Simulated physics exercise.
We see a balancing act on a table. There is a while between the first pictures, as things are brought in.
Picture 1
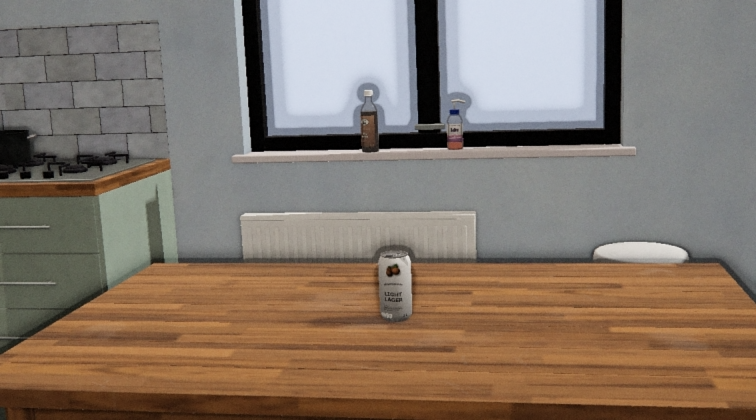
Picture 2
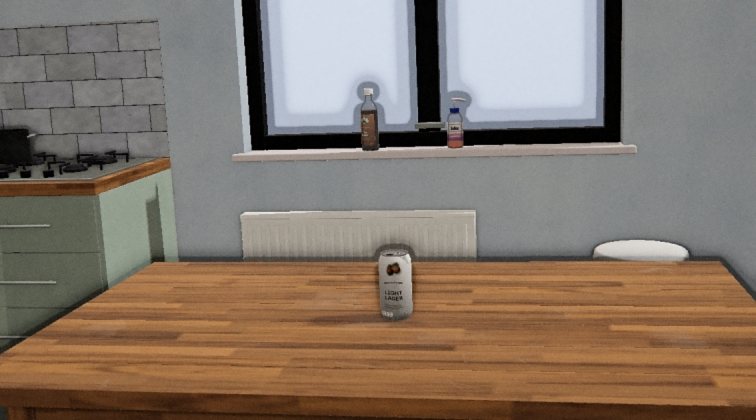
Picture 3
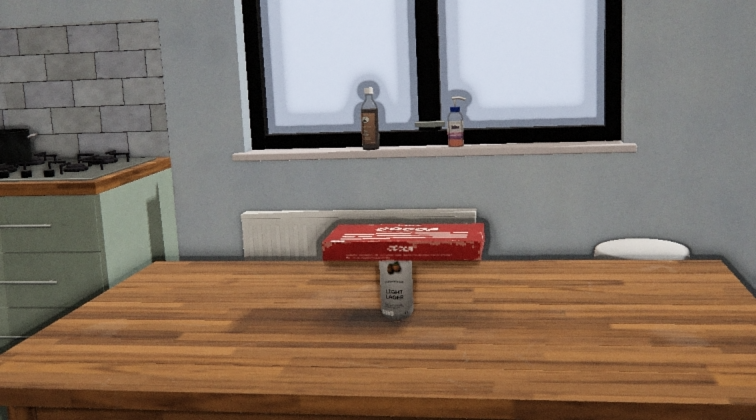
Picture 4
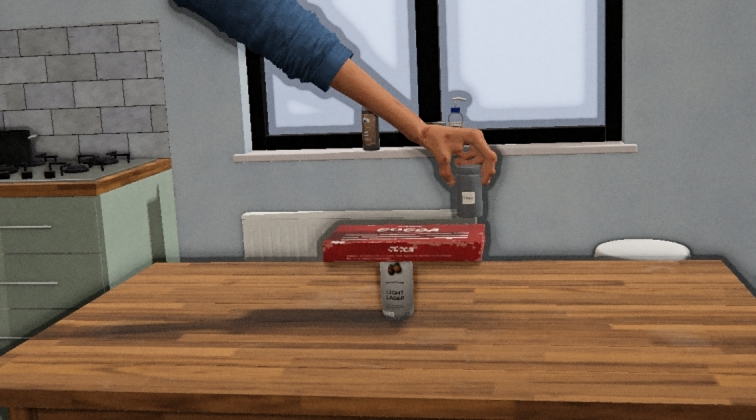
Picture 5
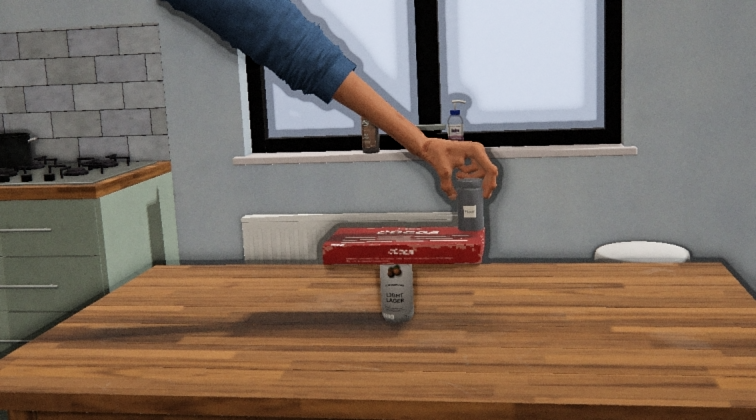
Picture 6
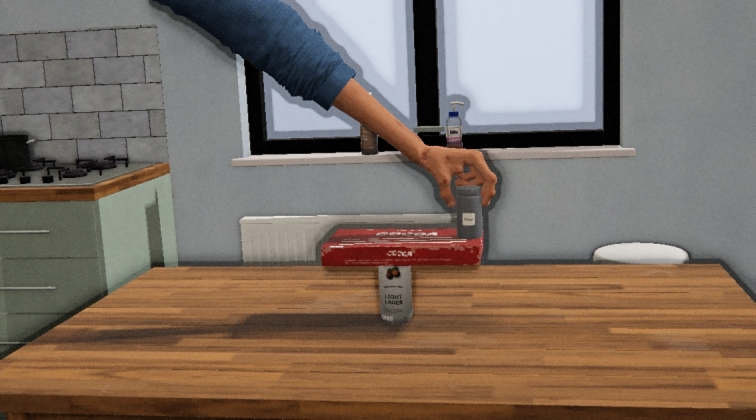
A hand lowers a grey shaker onto the right end of a red box atop a can.
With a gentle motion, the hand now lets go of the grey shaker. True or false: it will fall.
True.
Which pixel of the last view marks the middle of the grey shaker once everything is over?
Around (536, 311).
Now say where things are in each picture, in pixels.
In the first picture, the last thing is not in view yet; white can (395, 286).
In the second picture, the last thing is not in view yet; white can (396, 285).
In the third picture, the last thing is not in view yet; white can (396, 284).
The fourth picture shows coming down; grey shaker (469, 191); white can (397, 285).
The fifth picture shows coming down; grey shaker (470, 204); white can (397, 287).
The sixth picture shows set down, still held; grey shaker (469, 212); white can (396, 289).
Then, 0.50 s past the last view, grey shaker now fallen; red packet rocked 60° from its first pose.
Then, 0.90 s past the last view, white can and red packet now fallen.
Finally, fallen, white can, grey shaker and red packet. Final places as the last picture's camera would see them, grey shaker near (536, 312). The stack comes apart.
